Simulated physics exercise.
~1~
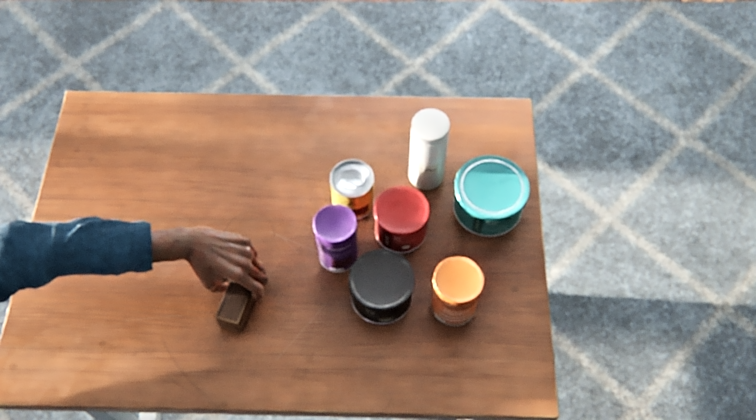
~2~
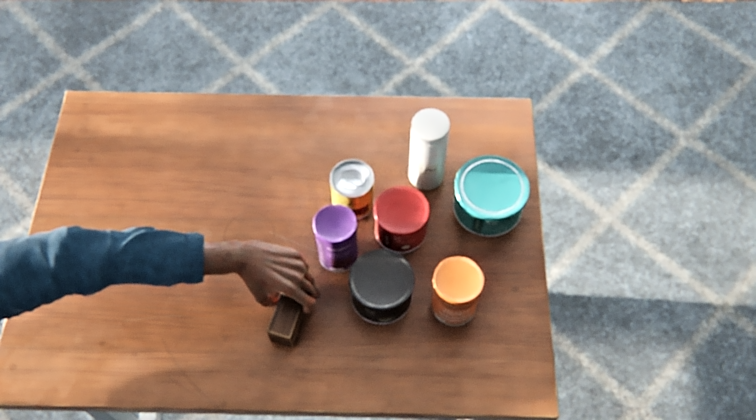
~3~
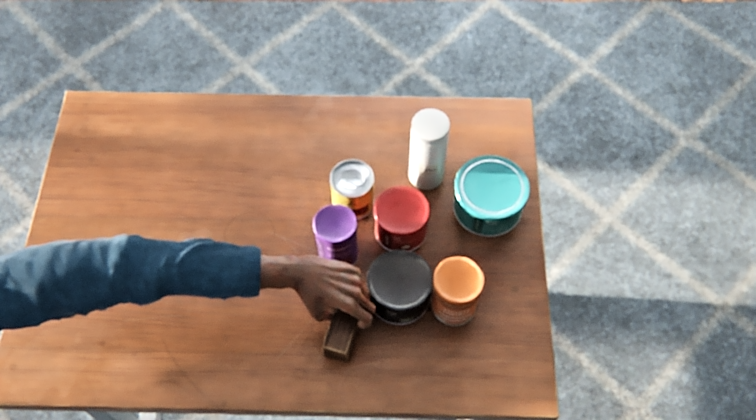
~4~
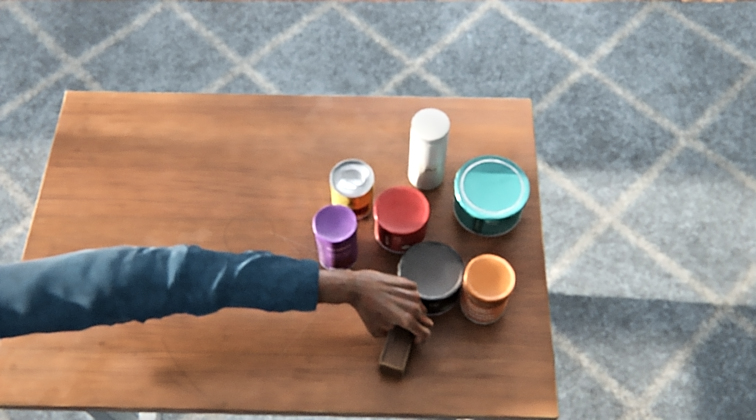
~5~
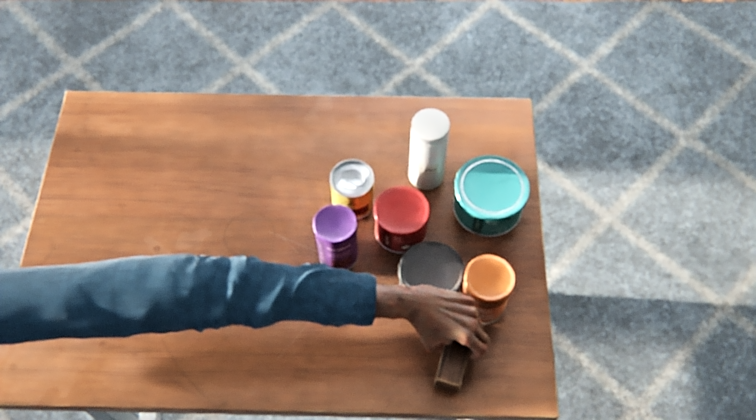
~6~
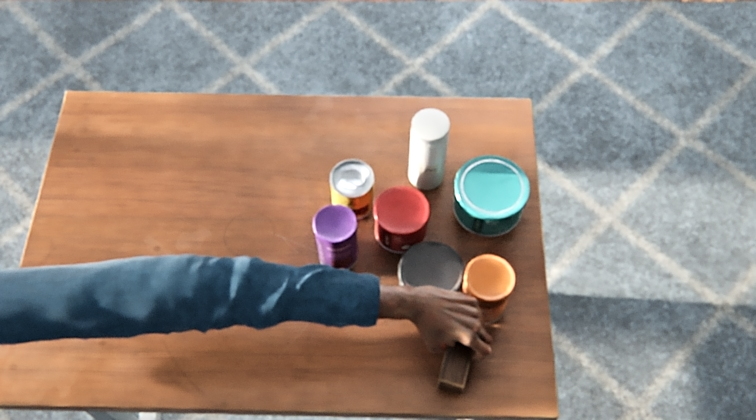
A hand slid a small dark block rightward across a wooden table, nudging the black tub, which then shifted the upright orange tin slightly right, before stopping below them near the front edge, with all seven containers still standing on the table.
